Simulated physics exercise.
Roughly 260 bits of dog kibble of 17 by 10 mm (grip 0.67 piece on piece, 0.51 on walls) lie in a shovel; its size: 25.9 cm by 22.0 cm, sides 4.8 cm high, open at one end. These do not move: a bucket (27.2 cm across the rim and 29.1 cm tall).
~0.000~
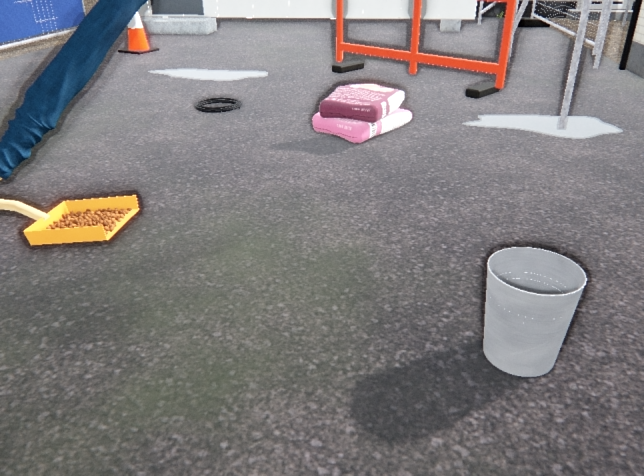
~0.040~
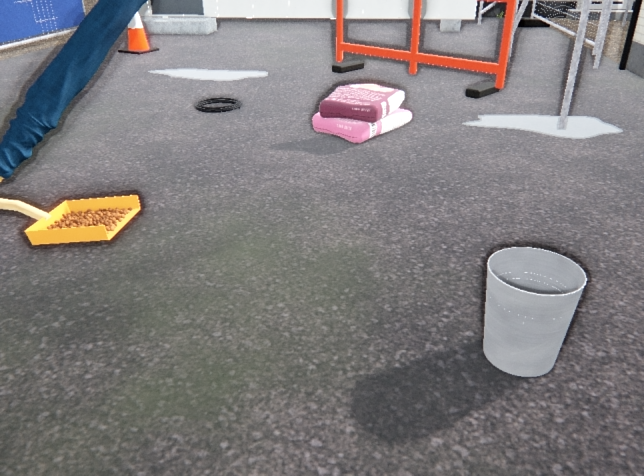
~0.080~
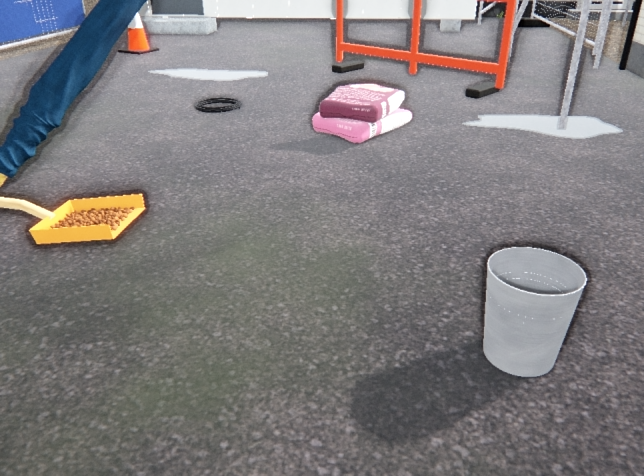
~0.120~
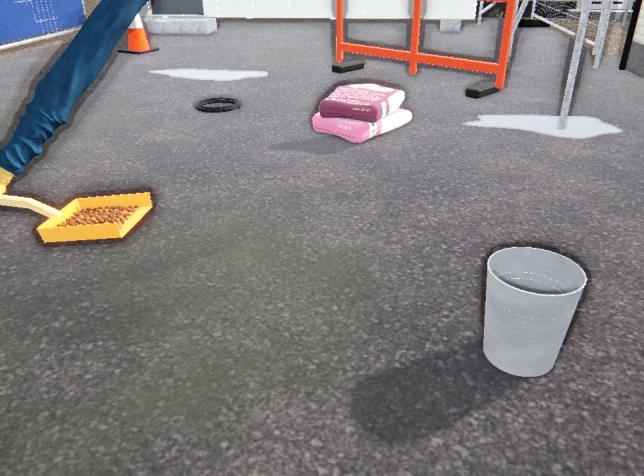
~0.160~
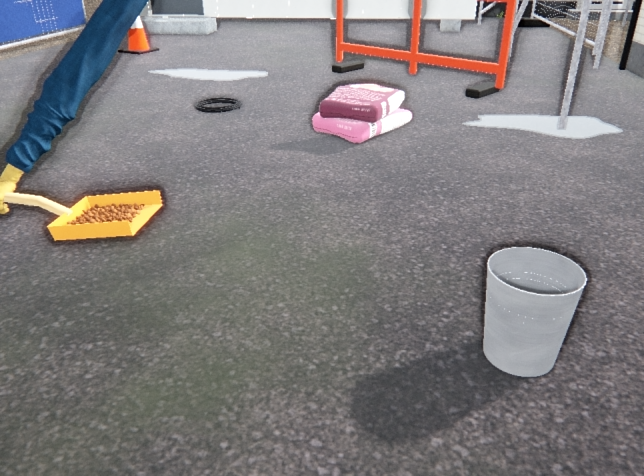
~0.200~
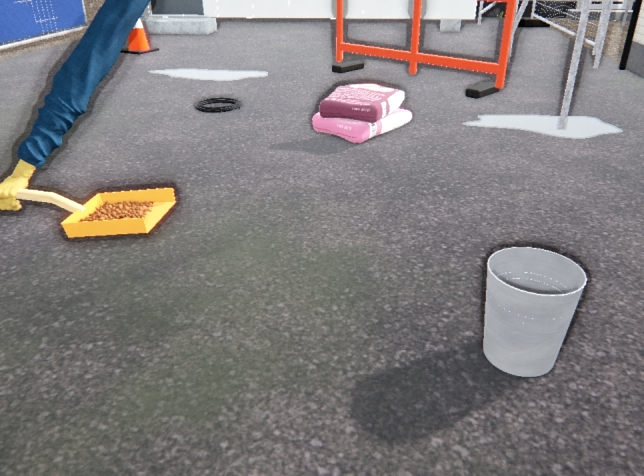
At the start, a yellow shovel holding brown kibble sits at the left above grey tarmac, with a grey bucket at the right and pink bags behind. The shovel moves slowly to the right, then a little faster, as a blue-sleeved arm and yellow-gloved hand come into view behind it.
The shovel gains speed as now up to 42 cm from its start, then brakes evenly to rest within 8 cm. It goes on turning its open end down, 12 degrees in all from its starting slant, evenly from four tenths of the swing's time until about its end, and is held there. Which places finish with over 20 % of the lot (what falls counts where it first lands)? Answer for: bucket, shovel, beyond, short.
Bucket below, shovel below, beyond below, short above.
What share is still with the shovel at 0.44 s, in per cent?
Some 70 per cent of the load.
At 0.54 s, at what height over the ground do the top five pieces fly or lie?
Some 50 cm.
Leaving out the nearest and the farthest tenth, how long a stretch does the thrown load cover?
Roughly 10 cm.
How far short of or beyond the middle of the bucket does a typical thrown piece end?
About 10 cm short of it.
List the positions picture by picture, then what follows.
The first picture shows shovel at (63, 230); tilt 8 degrees; moved 0.0 cm; low side left; open edge at (125, 223); middle of the load at (82, 225); bucket at (536, 269).
The second picture shows shovel at (65, 230); tilt 8 degrees; moved 0.6 cm; low side left; open edge at (126, 223); middle of the load at (83, 225).
The third picture shows shovel at (69, 229); tilt 8 degrees; moved 2.2 cm; low side left; open edge at (131, 222); middle of the load at (86, 224).
The fourth picture shows shovel at (77, 227); tilt 8 degrees; moved 5.0 cm; low side left; open edge at (138, 221); middle of the load at (93, 223).
The fifth picture shows shovel at (88, 225); tilt 8 degrees; moved 8.8 cm; low side left; open edge at (149, 219); middle of the load at (102, 221).
The sixth picture shows shovel at (102, 222); tilt 7 degrees; moved 13.8 cm; low side left; open edge at (163, 216); middle of the load at (114, 218); bucket at (536, 269). It turns about 60 degrees a second.
After 0.33 s, tilt 1 degrees; shovel 100 %; middle of all pieces near (178, 198).
After 0.44 s, tilt 4 degrees; shovel 70 %, in the air 30 %; middle of all pieces near (258, 188).
After 0.54 s, tilt 5 degrees; in the air 100 %; middle of all pieces near (336, 209).
After 0.64 s, tilt 5 degrees; in the air 100 %; middle of all pieces near (410, 259).
At rest (1.0 s), bucket 0 %, shovel 0 %, beyond 0 %, short 100 %.
